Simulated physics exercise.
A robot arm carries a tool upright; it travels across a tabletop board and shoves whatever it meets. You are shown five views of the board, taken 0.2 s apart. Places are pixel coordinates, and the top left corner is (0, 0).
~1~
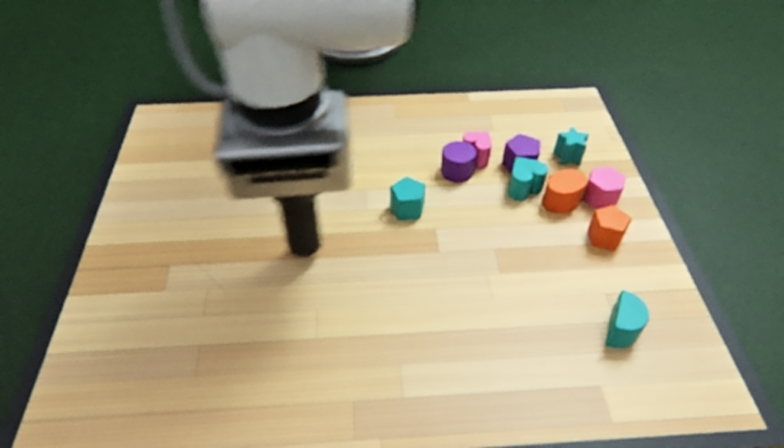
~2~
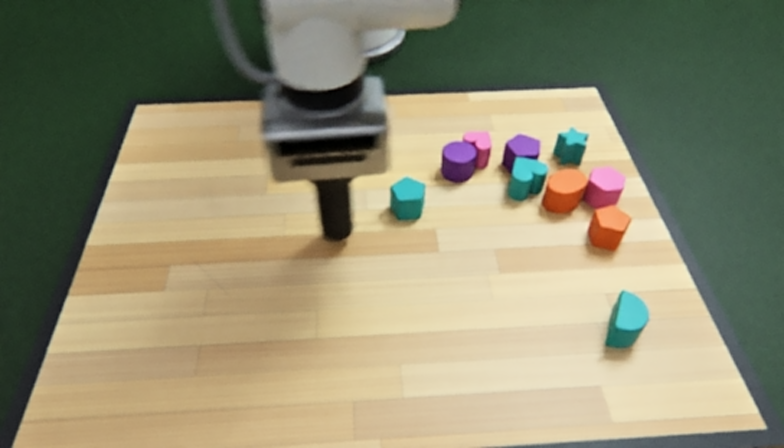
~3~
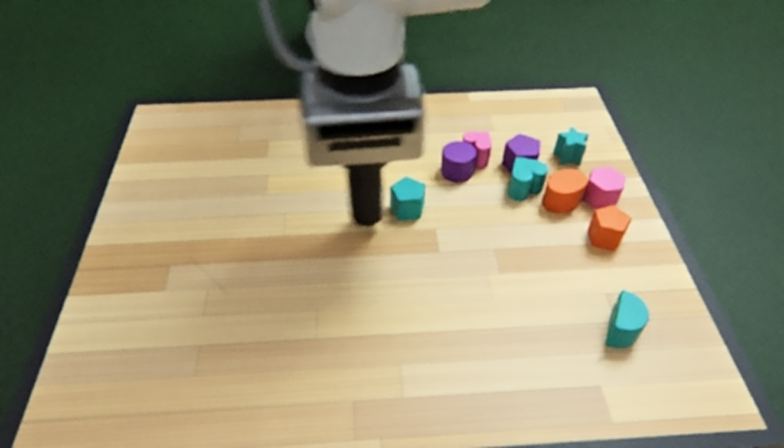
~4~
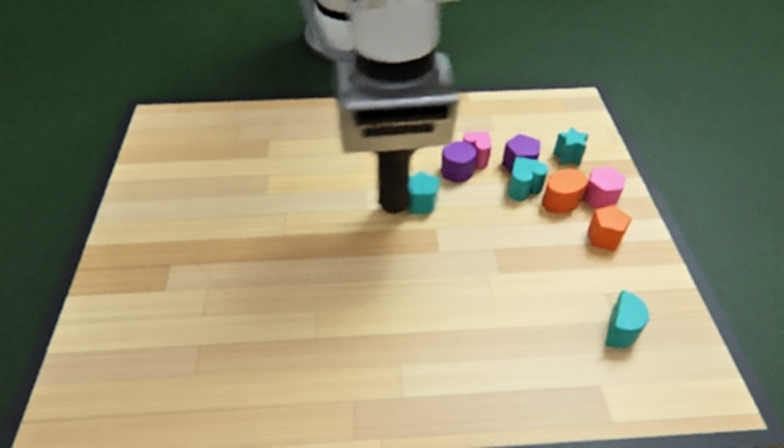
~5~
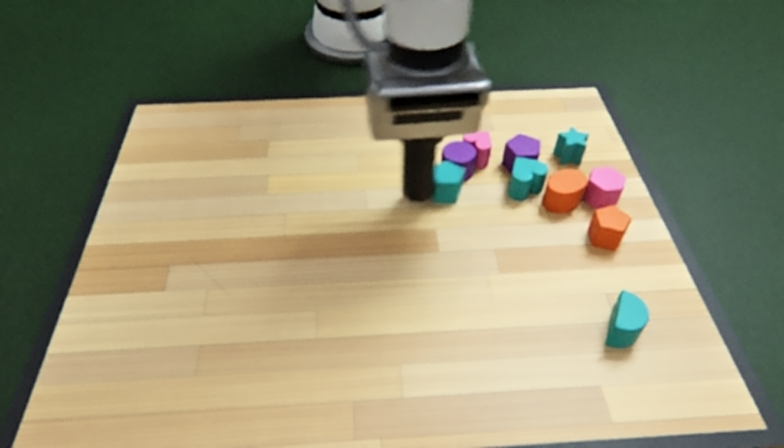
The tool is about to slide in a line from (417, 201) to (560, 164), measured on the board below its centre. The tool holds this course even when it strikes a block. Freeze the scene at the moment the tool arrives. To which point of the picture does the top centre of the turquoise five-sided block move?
I expect it at (558, 125).
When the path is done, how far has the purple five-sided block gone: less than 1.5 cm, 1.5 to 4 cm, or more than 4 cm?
The move is long, over 4 cm.
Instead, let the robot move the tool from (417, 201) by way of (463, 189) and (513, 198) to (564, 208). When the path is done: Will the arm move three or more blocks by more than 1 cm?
Yes, that is what happens.
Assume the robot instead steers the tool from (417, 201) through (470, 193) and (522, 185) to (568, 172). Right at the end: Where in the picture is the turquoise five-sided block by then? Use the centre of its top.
The spot you're after is about (523, 142) in the image.
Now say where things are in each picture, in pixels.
In the first frame, lower end of the tool (304, 244), tops of blocks, turquoise five-sided block (409, 188), pink heart-shaped block (479, 138), purple five-sided block (525, 145), turquoise heart-shaped block (529, 168), turquoise star block (575, 136).
In the second frame, tool (337, 229), blocks as before.
In the third frame, tool (367, 215), blocks as before.
In the fourth frame, tool (393, 202), turquoise five-sided block (423, 183).
In the fifth frame, tool (417, 191), turquoise five-sided block (447, 172), pink heart-shaped block (479, 138), purple five-sided block (525, 145), turquoise heart-shaped block (529, 168), turquoise star block (575, 136).
On the path given first. One third of the way, tool (468, 178); turquoise five-sided block (495, 157), turned 25° anticlockwise; pink heart-shaped block (493, 124).
Two thirds of the way, tool (517, 165); turquoise five-sided block (533, 139), turned 40° anticlockwise; pink heart-shaped block (493, 124); purple five-sided block (556, 128); turquoise heart-shaped block (549, 165), turned 20° clockwise; turquoise star block (586, 132), turned 30° clockwise.
At the end, tool (563, 154); turquoise five-sided block (558, 125), turned 75° anticlockwise; pink heart-shaped block (493, 124); purple five-sided block (572, 111), turned 30° anticlockwise; turquoise heart-shaped block (581, 163), turned 50° clockwise; turquoise star block (592, 131), turned 65° clockwise.
